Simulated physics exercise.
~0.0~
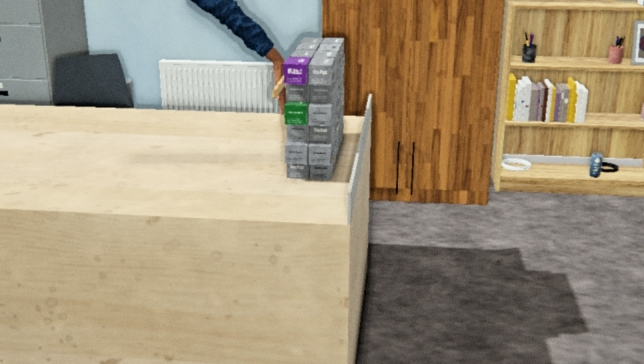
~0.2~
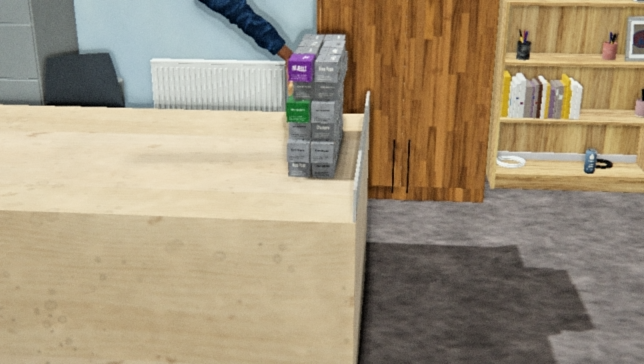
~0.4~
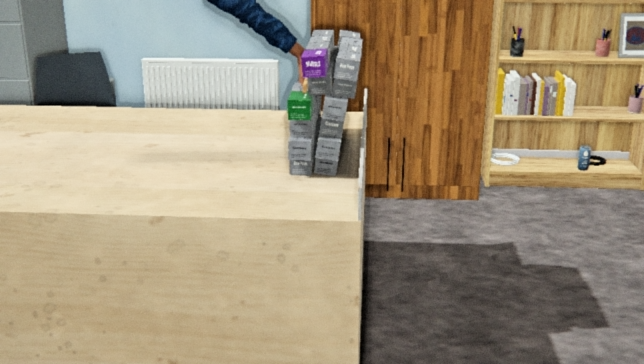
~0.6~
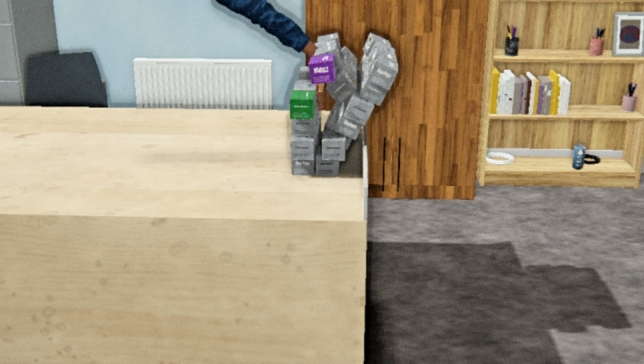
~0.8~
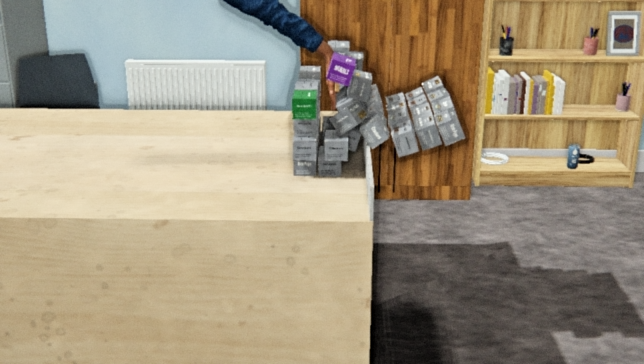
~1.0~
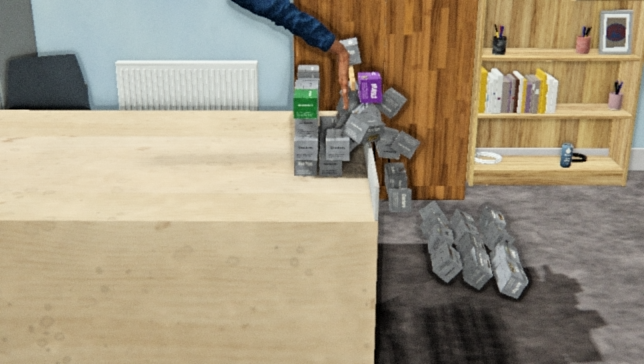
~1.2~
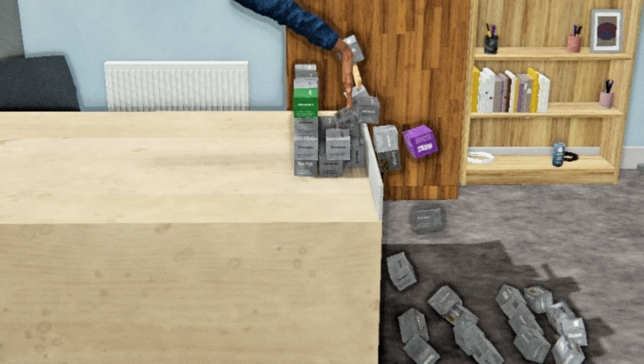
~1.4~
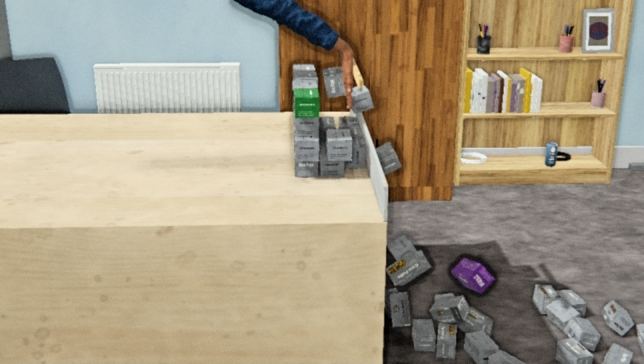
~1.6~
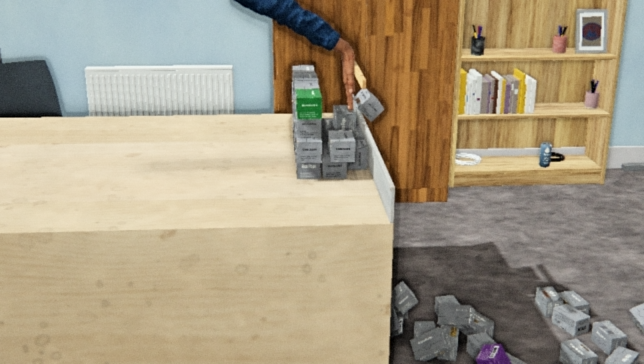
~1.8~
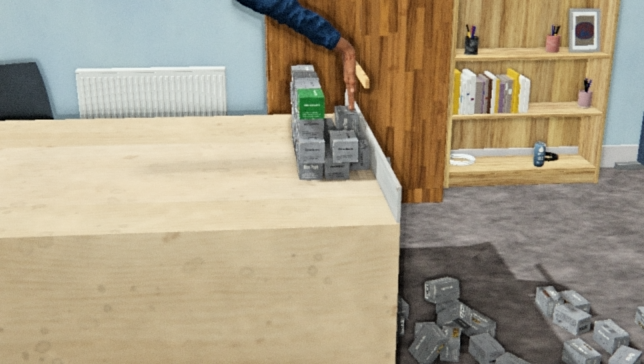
An arm in a dark blue sleeve reaches from behind a stack of small grey packets, one purple and one green, at the right end of a pale wooden cupboard, seen from the front and slightly above. Behind are a radiator, a brown wooden door and bookshelves. The hand pushes a batten rightward, and the upper packets lean, then spill over the low board at the edge. The purple packet tips, tumbles after them and drops to the grey carpet. The hand stops above the remaining packets, the green one still in place, while fallen grey ones lie scattered below.
